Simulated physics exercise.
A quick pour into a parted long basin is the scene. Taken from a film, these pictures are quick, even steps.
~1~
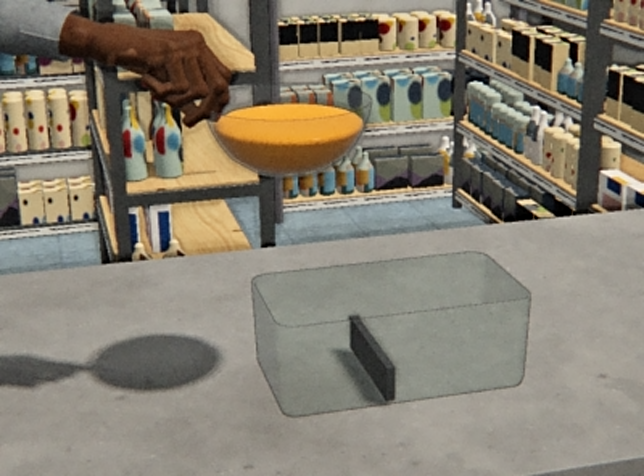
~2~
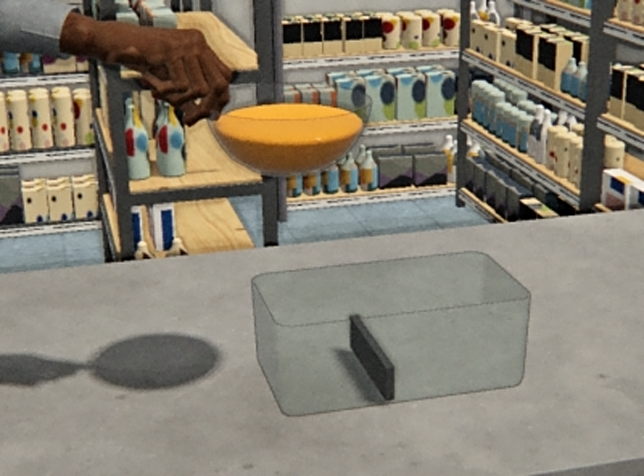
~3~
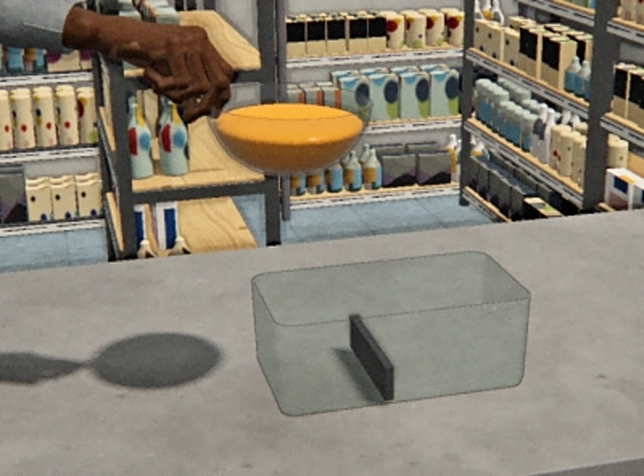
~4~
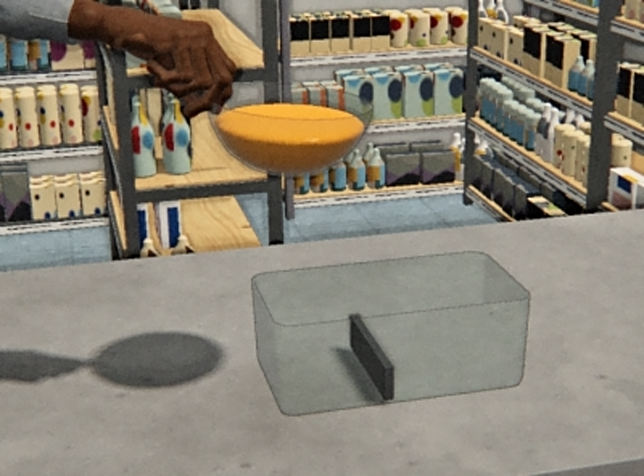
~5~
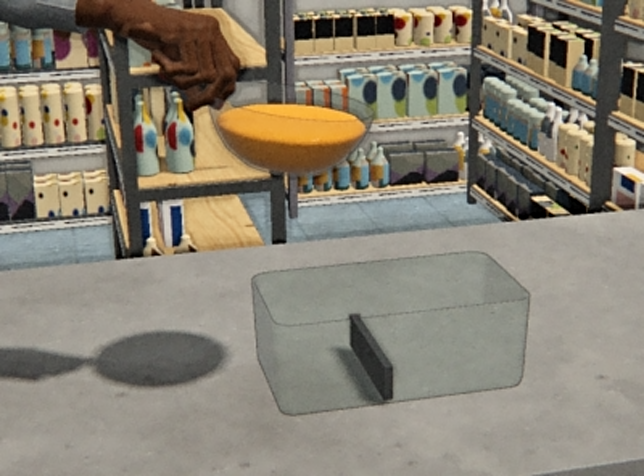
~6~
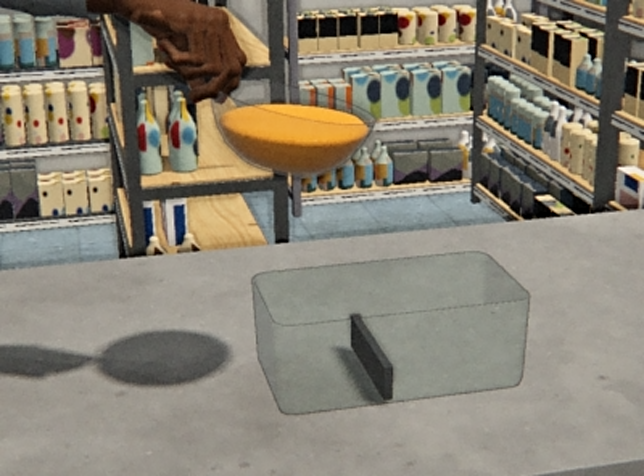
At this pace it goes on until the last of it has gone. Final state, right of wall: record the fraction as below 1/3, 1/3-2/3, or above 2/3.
The right side is left with enough to pass two thirds.
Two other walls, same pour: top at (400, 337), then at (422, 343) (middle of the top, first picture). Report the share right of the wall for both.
In order, some 65 and 35 in a hundred.
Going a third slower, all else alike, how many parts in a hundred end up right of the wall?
Around 85 per cent ends up there.
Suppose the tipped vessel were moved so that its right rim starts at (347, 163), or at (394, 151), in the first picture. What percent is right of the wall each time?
Around 60 percent first, around 85 percent second.
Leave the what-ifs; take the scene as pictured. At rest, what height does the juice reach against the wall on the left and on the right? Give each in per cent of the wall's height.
Once it settles, the left reaches around 20 and the right around 60.
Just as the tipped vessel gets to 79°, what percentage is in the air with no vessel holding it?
I'd say some 55 per cent.
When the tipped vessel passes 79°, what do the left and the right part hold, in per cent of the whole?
Left part: Around 0 %. Right part: Around 20 %.
A moment on, the tilt is 79° and 25 per cent is still to pour, 0 is left of the wall and 19 right of it.
Next, the tilt is 115° and 0 per cent is still to pour, 16 is left of the wall and 79 right of it.
Then the tilt is 118° and 0 per cent is still to pour, 20 is left of the wall and 79 right of it.
Later the tilt is 118° and 0 per cent is still to pour, 20 is left of the wall and 79 right of it.
In the end 20 per cent lies left of the wall, 79 right of it and 2 outside.
